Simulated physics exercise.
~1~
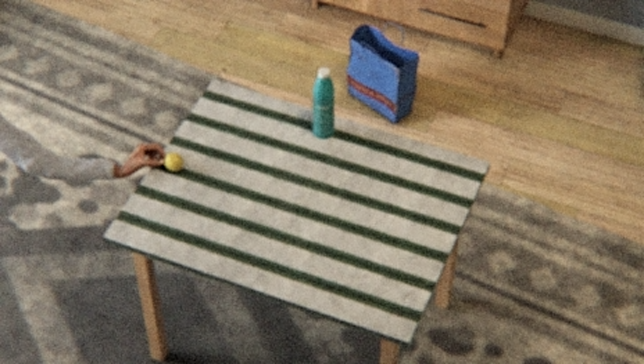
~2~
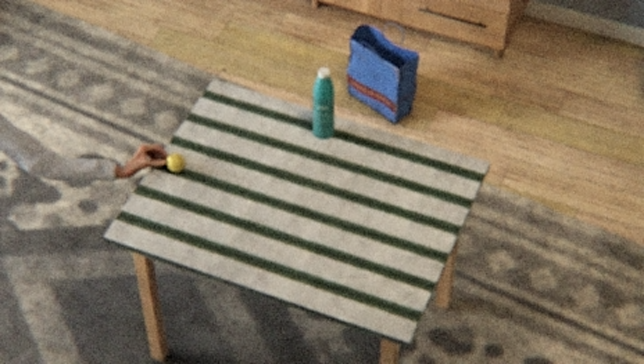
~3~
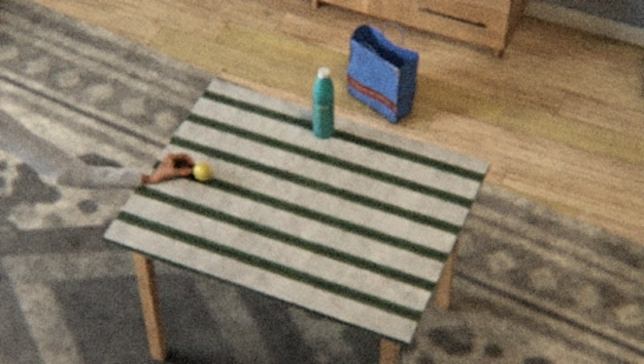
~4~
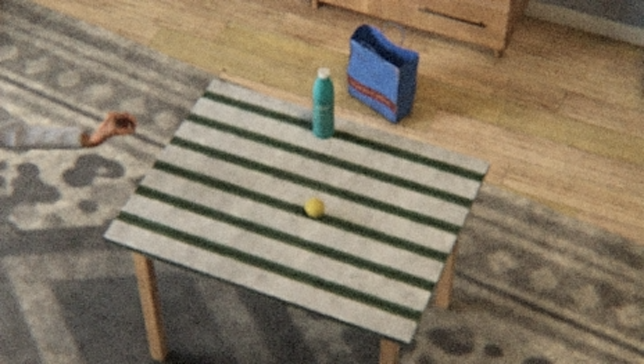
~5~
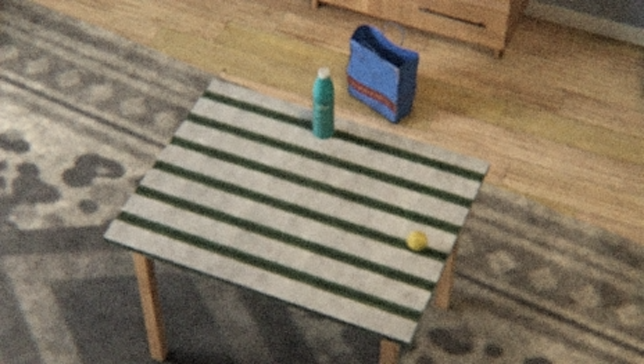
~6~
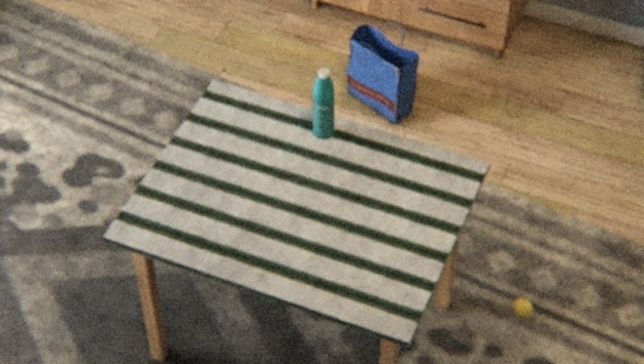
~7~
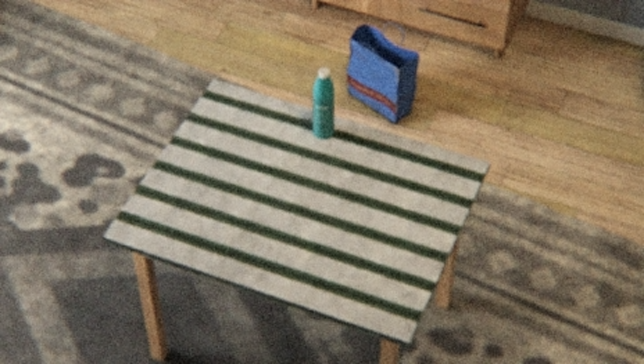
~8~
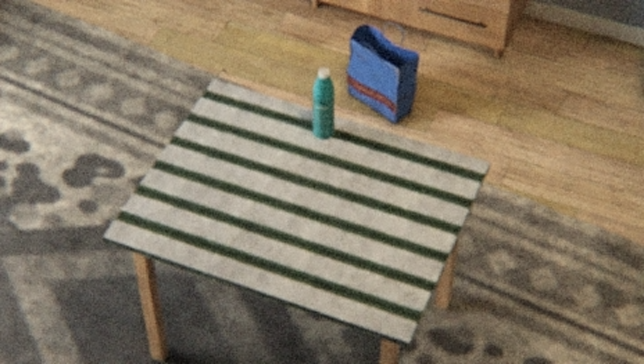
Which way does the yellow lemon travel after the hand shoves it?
The yellow lemon moves to the right across the striped table and goes off the edge.
